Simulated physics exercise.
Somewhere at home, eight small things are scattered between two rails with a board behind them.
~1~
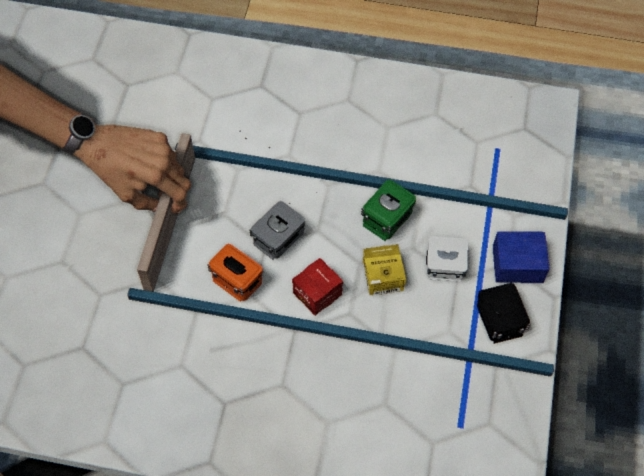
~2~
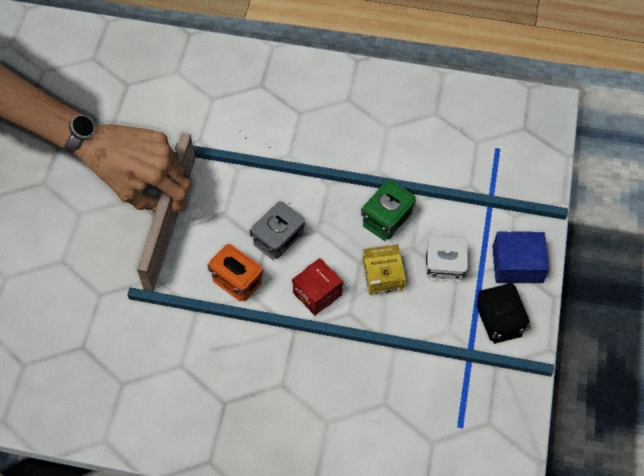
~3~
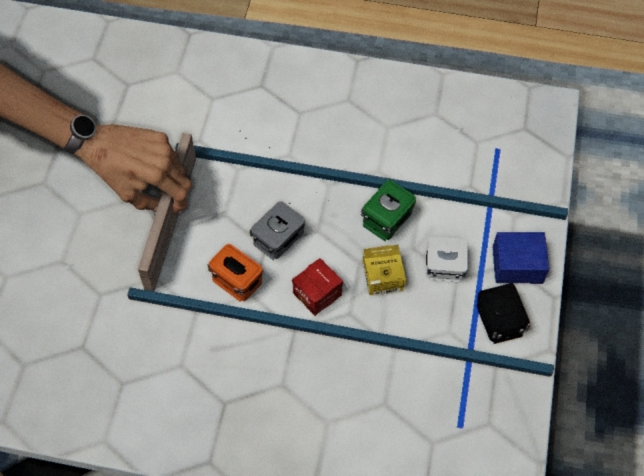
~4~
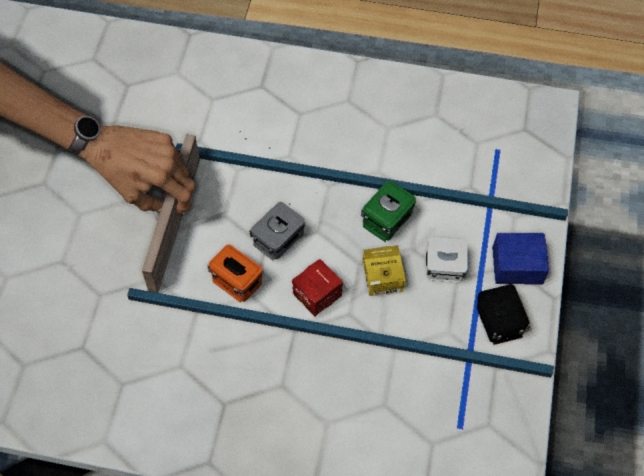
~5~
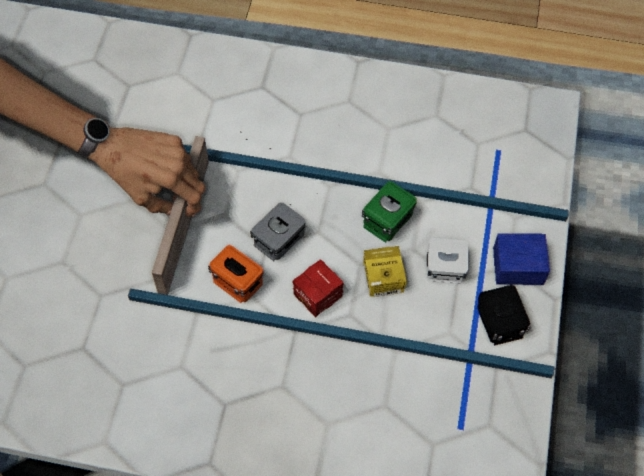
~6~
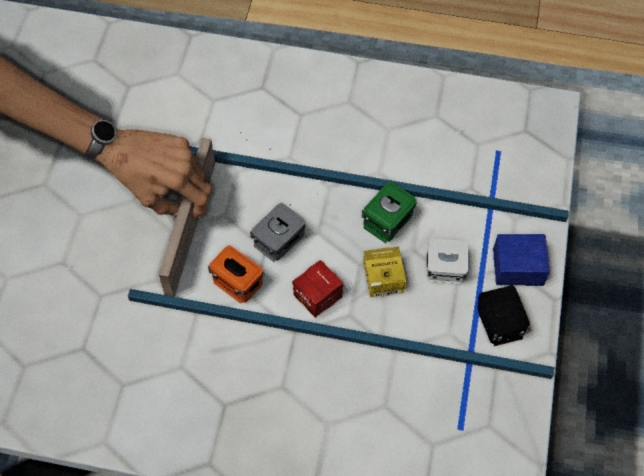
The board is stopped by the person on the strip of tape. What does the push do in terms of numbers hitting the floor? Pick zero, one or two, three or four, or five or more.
It sends one or two to the floor.
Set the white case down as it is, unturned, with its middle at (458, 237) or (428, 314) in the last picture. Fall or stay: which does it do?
Taking the two spots in turn, it stays put and then gets knocked off.
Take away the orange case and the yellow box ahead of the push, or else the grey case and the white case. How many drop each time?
Tally per try: 1 / 0.
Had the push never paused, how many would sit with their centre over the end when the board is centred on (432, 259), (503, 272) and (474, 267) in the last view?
The numbers past the end are 0, 3 and 2.
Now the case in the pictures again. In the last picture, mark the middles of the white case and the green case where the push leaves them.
The white case comes to rest at (539, 259), and the green case comes to rest at (507, 225).
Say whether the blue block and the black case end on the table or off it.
The blue block is gone, and the black case is gone.
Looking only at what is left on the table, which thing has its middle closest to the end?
The red box is the one.
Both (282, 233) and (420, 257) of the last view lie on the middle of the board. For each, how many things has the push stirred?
At the first spot the count is 3, and at the second it is 8.
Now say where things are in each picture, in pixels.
The first frame shows blue block (520, 257); black case (502, 313); white case (446, 260); board (168, 211); tape (481, 277).
The second frame shows black case (502, 314); grey case (278, 231).
The third frame shows white case (446, 260); board (168, 211).
The fourth frame shows blue block (520, 258); yellow box (383, 271).
The fifth frame shows black case (502, 315); red box (318, 288).
The sixth frame shows blue block (521, 260); black case (502, 316); white case (447, 262); board (188, 216); tape (481, 280).
A little later, none off yet; blue block at rest near (521, 260); black case at rest near (502, 316); white case at rest near (447, 262).
Next, none off yet; blue block moving near (525, 259); black case at rest near (502, 316); white case shifted about its own width near (475, 257).
When it is over, the number that fall off is one or two; down, black case and blue block.
